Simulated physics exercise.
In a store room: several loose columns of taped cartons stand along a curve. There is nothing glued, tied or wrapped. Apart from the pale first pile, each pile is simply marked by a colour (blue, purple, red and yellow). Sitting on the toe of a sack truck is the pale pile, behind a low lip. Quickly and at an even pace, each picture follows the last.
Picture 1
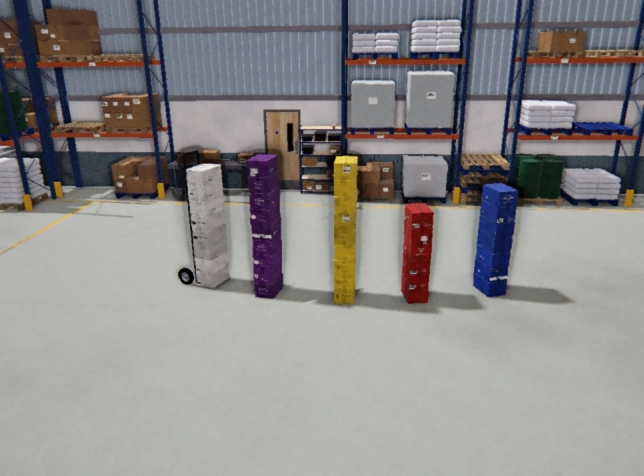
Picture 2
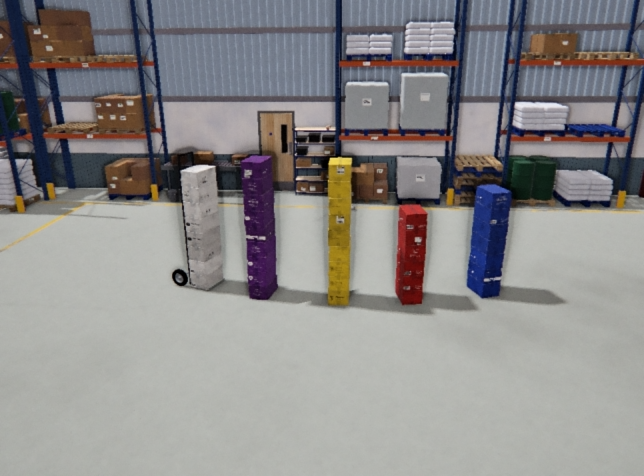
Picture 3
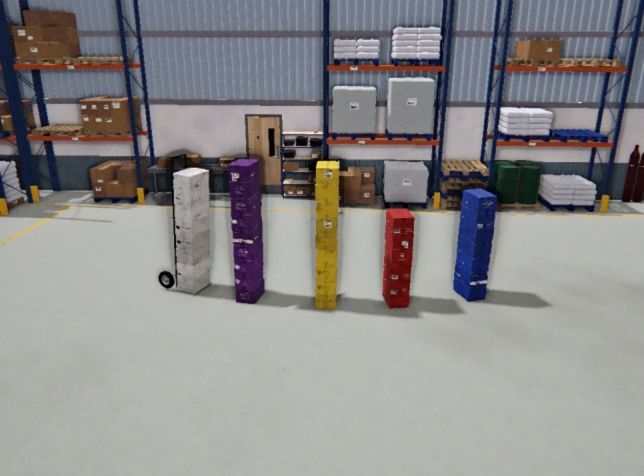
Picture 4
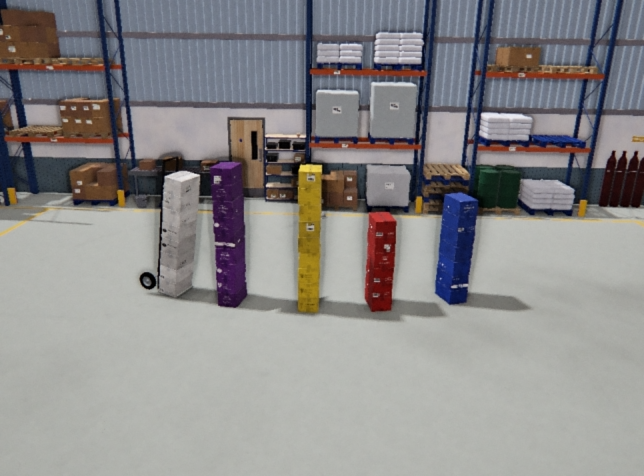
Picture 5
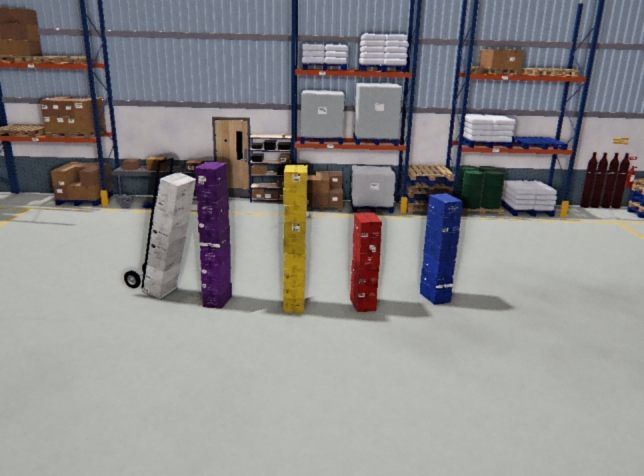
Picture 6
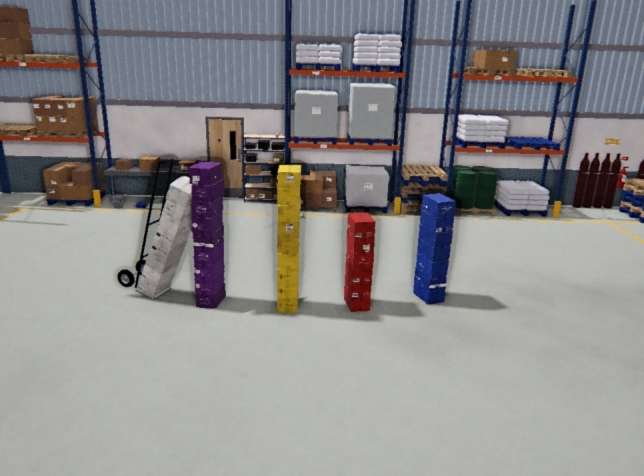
Five columns of taped cartons stood in a curved row in a storeroom as the view shifted slightly, and then the white one on the sack truck leaned gradually right, toward the purple column.
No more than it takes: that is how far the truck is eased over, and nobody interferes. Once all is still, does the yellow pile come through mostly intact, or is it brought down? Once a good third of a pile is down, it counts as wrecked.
It is brought down.
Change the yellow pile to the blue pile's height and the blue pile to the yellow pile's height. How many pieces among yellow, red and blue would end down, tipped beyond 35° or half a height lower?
Yellow 6, red 5, blue 9.
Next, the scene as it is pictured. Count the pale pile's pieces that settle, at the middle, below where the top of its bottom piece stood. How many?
That would be 5 in total.
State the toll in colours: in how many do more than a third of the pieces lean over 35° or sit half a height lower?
The count is 4.
Soon after the last picture, 8 of the pale pile down; none of the 9 yellow cartons down (0 of 31 in all colours); top yellow carton unmoved; top purple carton leaning clearly, half its height lower.
A little later, 8 of the pale pile down; none of the 9 yellow cartons down (8 of 31 in all colours); top yellow carton leaning clearly, half its height lower; top purple carton leaning clearly, some three heights lower.
Later still, 8 of the pale pile down; 9 of the 9 yellow cartons down (23 of 31 in all colours); top yellow carton leaning steeply, some four heights lower; top purple carton on its side.
After that, 8 of the pale pile down; 9 of the 9 yellow cartons down (29 of 31 in all colours); top yellow carton on its side; top red carton on its side.
At rest, 8 of the pale pile down; 9 of the 9 yellow cartons down (29 of 31 in all colours); top yellow carton on its side; top red carton on its side. As the last picture would show them, middles, top yellow carton near (486, 318), top red carton near (515, 291).
